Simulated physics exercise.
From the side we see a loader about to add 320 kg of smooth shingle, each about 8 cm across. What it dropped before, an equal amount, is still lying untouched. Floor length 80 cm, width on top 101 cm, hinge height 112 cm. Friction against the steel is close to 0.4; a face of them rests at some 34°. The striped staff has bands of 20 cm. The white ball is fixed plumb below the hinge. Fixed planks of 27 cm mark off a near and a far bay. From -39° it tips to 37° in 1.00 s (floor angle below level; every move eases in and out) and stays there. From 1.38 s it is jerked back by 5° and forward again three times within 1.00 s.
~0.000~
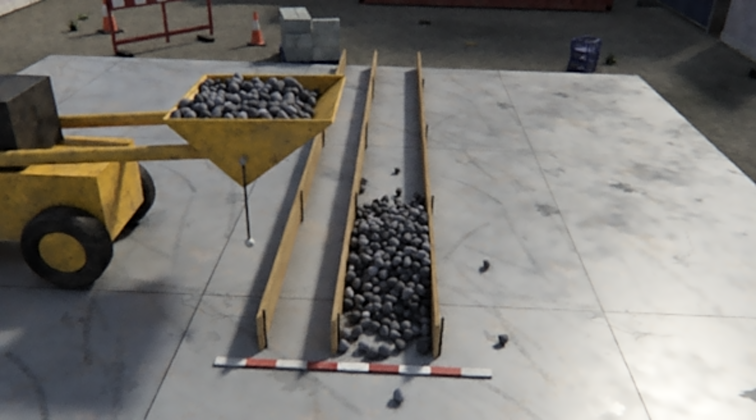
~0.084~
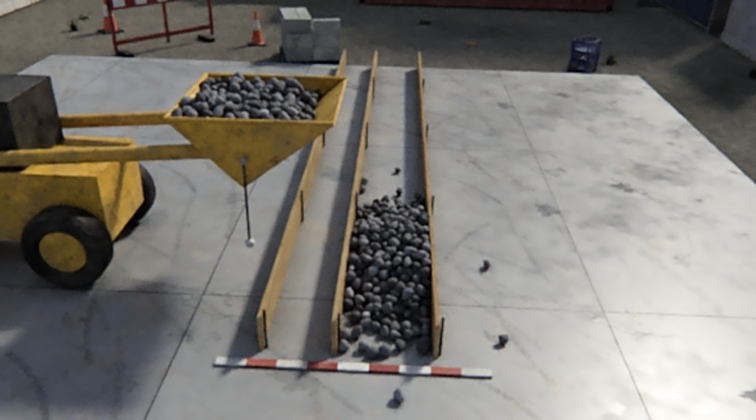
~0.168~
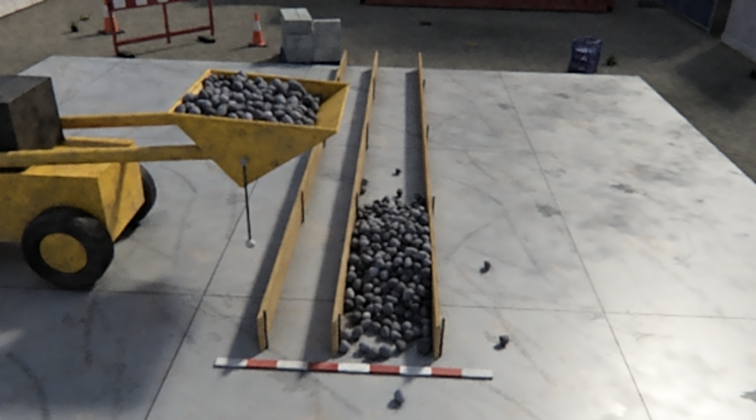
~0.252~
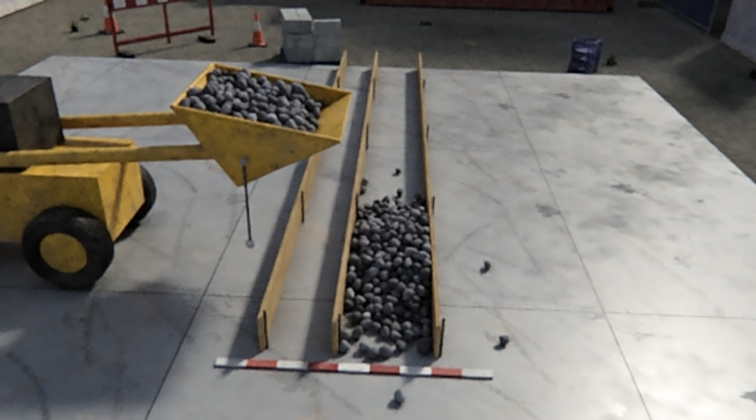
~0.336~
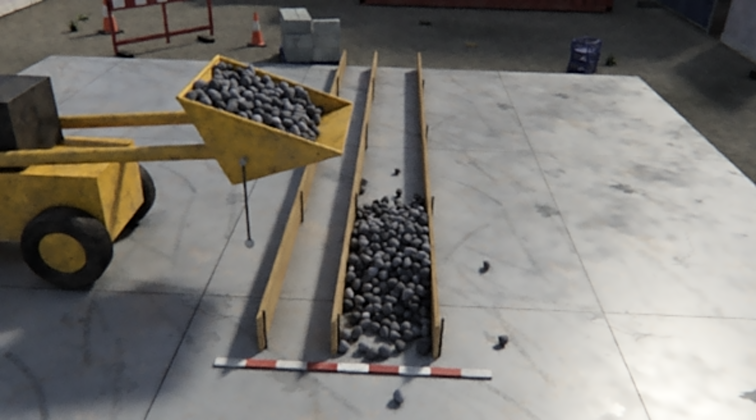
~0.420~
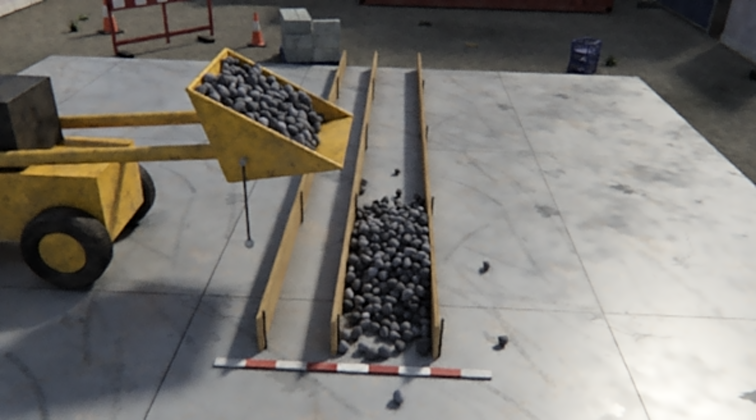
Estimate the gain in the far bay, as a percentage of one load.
About 68 per cent.
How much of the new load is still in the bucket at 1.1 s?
About 60 per cent.
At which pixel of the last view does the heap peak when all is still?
Near (385, 223).
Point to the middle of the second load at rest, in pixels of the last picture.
Near (367, 248).
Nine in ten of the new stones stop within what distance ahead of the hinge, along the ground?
Roughly 120 cm ahead of it.
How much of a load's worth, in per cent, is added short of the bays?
Near 0 parts in a hundred.
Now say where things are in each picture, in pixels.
The bucket is at -39°, its lip at (332, 122); the top of the load is at (254, 86). The earlier load is highest near (404, 236), 29 cm above ground level, 99 % in the far bay, in the first picture.
Lip at (334, 124), floor tilted -37°, highest stones at (238, 85); the stones move at 0.1 m/s on average, in the second picture.
The bucket is at -33°, its lip at (337, 132); the top of the load is at (225, 83); the stones move at 0.2 m/s on average, in the third picture.
The bucket is at -27°, its lip at (340, 142); the top of the load is at (223, 79); the stones move at 0.3 m/s on average, in the fourth picture.
The bucket is at -19°, its lip at (342, 154); the top of the load is at (224, 75); the stones move at 0.4 m/s on average, in the fifth picture.
The bucket is at -10°, its lip at (342, 168); the top of the load is at (229, 69); the stones move at 0.4 m/s on average, in the sixth picture.
After 0.8 s the floor is at 25°; in per cent of one load, 99 in the bucket, 1 in the near bay, 99 in the far bay; the foremost stones are at (440, 245).
After 1.1 s the floor is at 37°; in per cent of one load, 58 in the bucket, 24 in the near bay, 117 in the far bay; the foremost stones are at (440, 245).
After 2.8 s the floor is at 37°; in per cent of one load, 0 in the bucket, 30 in the near bay, 168 in the far bay, 2 past the last board; the foremost stones are at (501, 273).
After 5.4 s the floor is at 37°; in per cent of one load, 0 in the bucket, 30 in the near bay, 168 in the far bay, 2 past the last board; the foremost stones are at (501, 273). Net gain in the far bay, 68.
